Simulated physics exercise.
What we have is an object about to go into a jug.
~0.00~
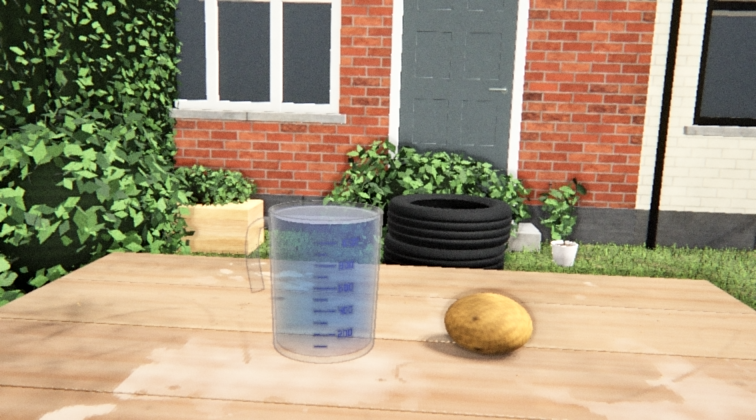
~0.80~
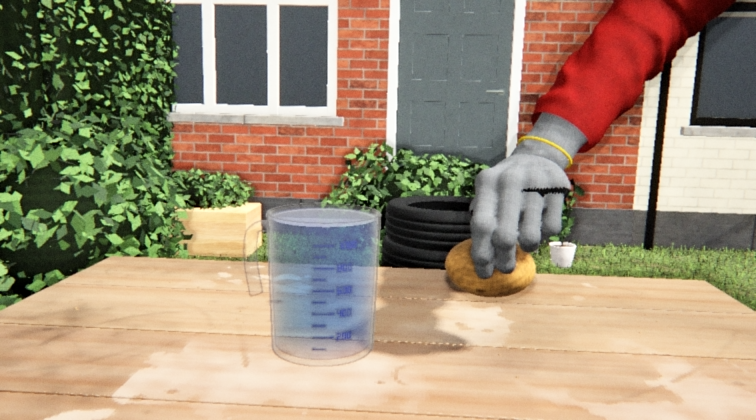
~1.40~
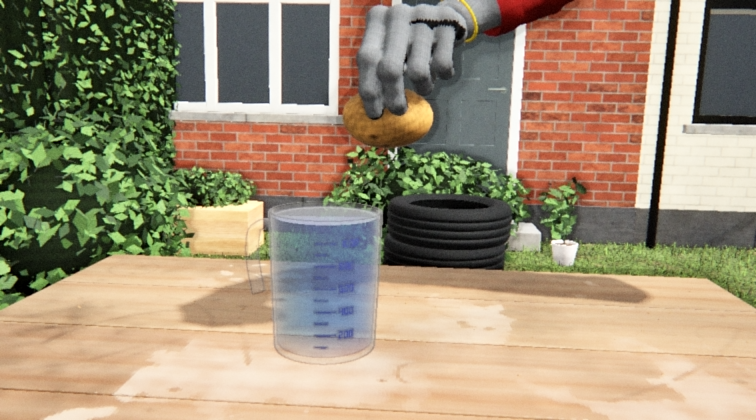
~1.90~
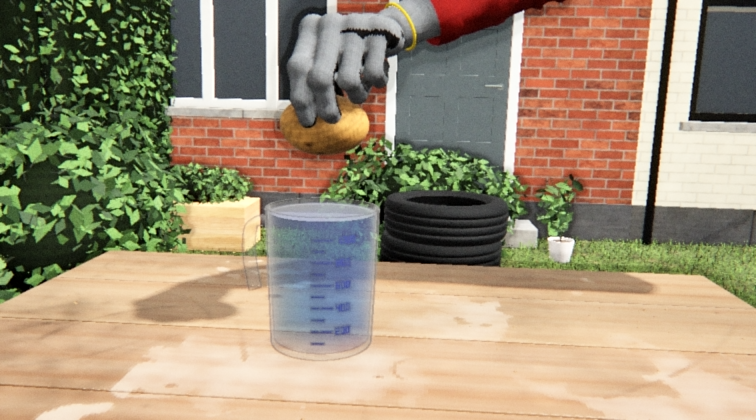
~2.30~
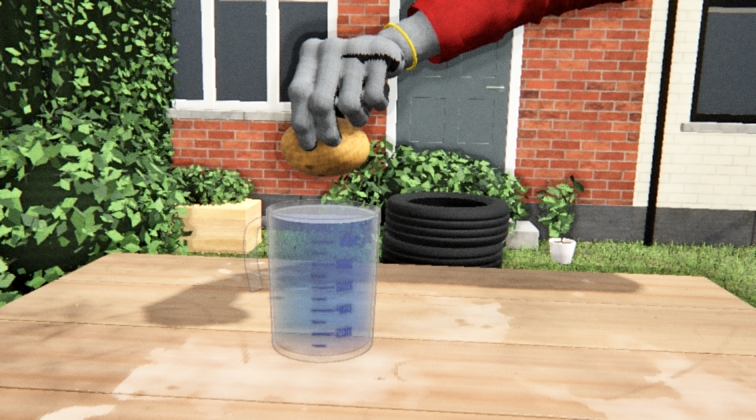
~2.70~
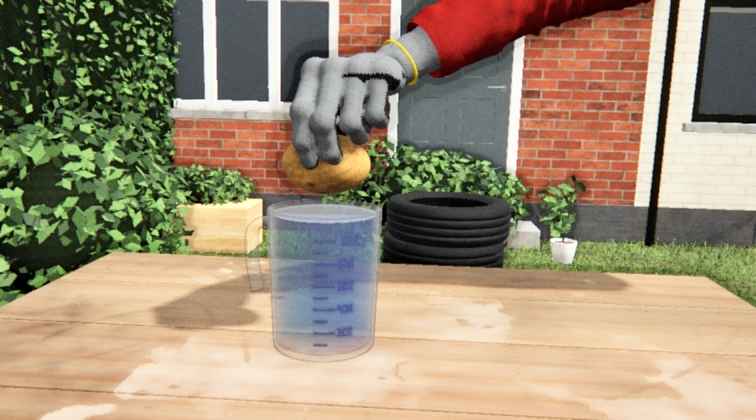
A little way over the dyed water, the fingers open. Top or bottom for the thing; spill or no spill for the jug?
Object: Under; jug: Spill.
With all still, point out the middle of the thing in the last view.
Roughly at (324, 308).
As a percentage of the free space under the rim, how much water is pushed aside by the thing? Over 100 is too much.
About 370 %.
By 3.0 s, the potato enters the dyed water; the jug is full to the brim; it has run over.
By 3.4 s, the potato goes on down; the jug is full to the brim; it has run over.
By 5.0 s, the potato has sunk; the jug is full to the brim; it has run over.
